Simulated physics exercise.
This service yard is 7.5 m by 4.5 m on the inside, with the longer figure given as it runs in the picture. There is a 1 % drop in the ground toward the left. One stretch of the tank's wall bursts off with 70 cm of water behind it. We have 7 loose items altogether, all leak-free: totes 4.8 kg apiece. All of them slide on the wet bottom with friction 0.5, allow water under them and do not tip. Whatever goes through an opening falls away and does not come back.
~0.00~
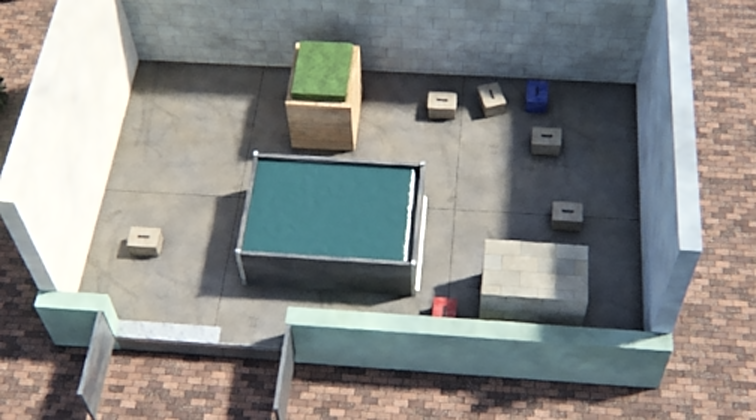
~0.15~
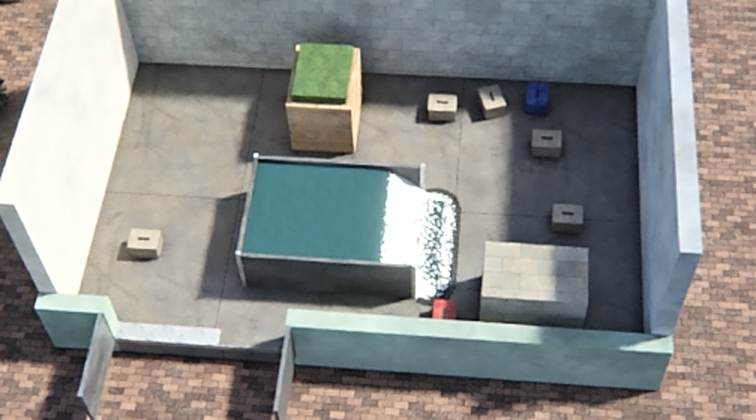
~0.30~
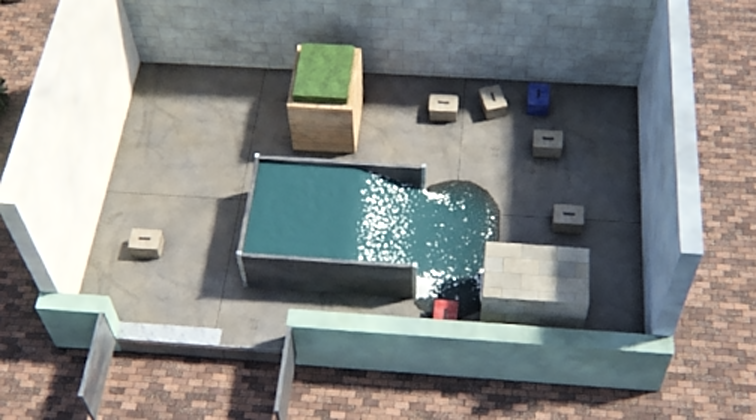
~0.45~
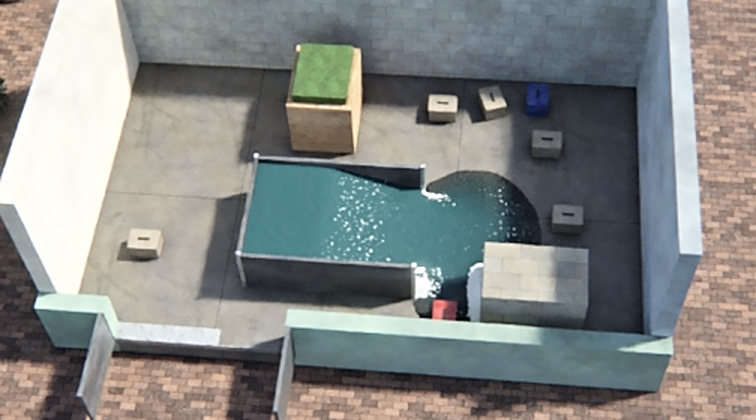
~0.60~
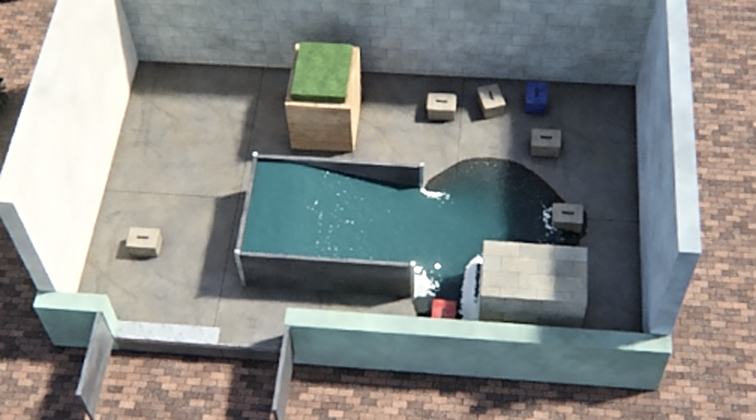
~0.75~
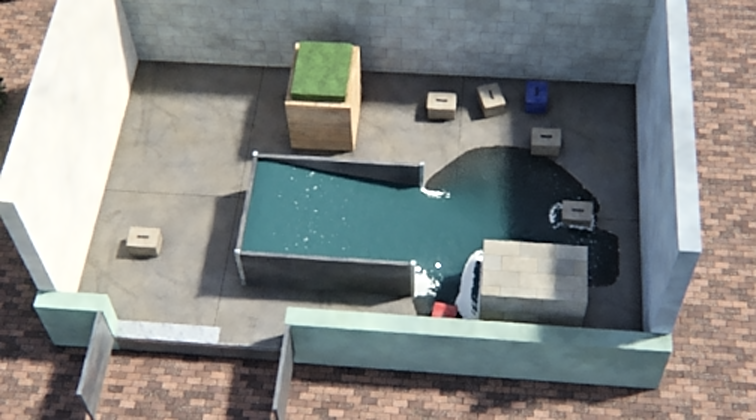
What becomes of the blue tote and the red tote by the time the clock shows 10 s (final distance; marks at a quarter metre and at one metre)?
The blue tote goes a long distance, and the red tote goes a long distance.
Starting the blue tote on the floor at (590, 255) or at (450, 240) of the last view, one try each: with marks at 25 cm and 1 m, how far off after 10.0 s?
One try each gives this: It wanders off a long way, then it wanders off a long way.
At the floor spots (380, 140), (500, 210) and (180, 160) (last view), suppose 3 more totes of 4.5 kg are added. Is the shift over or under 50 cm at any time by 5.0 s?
In sequence: Goes beyond; goes beyond; stays within.
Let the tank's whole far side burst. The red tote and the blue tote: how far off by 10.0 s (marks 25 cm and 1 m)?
In that situation the red tote drifts a long way, while the blue tote drifts a long way.
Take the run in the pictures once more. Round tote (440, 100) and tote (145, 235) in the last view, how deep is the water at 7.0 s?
Some 4 cm at the first, some 3 cm at the second.
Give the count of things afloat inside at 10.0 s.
It comes to 6.
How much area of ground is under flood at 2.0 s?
At that time the wet patch spans about 15 m2.
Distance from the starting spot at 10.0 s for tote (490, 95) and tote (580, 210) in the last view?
The first ends 140 cm from its start, the second 600 cm.
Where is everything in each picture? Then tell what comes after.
In the first picture, the blue tote at (537, 91), on the bottom; the red tote at (445, 312), on the bottom; water covers 3.3 m2; 0 of 7 have shifted.
In the second picture, the blue tote at (538, 94), on the bottom; the red tote at (445, 314), on the bottom; 4.2 m2 under water; 0 of 7 have shifted.
In the third picture, the blue tote at (539, 94) rests on the ground; the red tote at (446, 314), on the bottom; 5.2 m2 under water; 0 of 7 have shifted.
In the fourth picture, the blue tote at (538, 95), on the bottom; the red tote at (445, 315), on the bottom; water covers 6.3 m2; 0 of 7 have shifted.
In the fifth picture, the blue tote at (537, 93) rests on the ground; the red tote at (444, 314) rests on the ground; water covers 7.5 m2; 0 of 7 have shifted.
In the sixth picture, the blue tote at (537, 92), on the bottom; the red tote at (444, 318) rests on the ground, 8 cm from its start; water covers 8.7 m2; 2 of 7 have shifted.
After 2.0 s the blue tote is near (537, 83), 0.2 m from its start, aground; the red tote is near (352, 295), 1.2 m from its start, afloat; 0 of 7 are out; 3 afloat.
After 4.5 s the blue tote is near (376, 114), 2.4 m from its start, afloat; the red tote has gone out; 1 of 7 are out; 5 afloat.
After 7.0 s the blue tote is near (393, 121), 2.1 m from its start, afloat; the red tote has gone out; 1 of 7 are out; 4 afloat.
After 10.0 s the blue tote is near (505, 204), 2.0 m from its start, afloat; the red tote has gone out; 1 of 7 are out; 6 afloat.
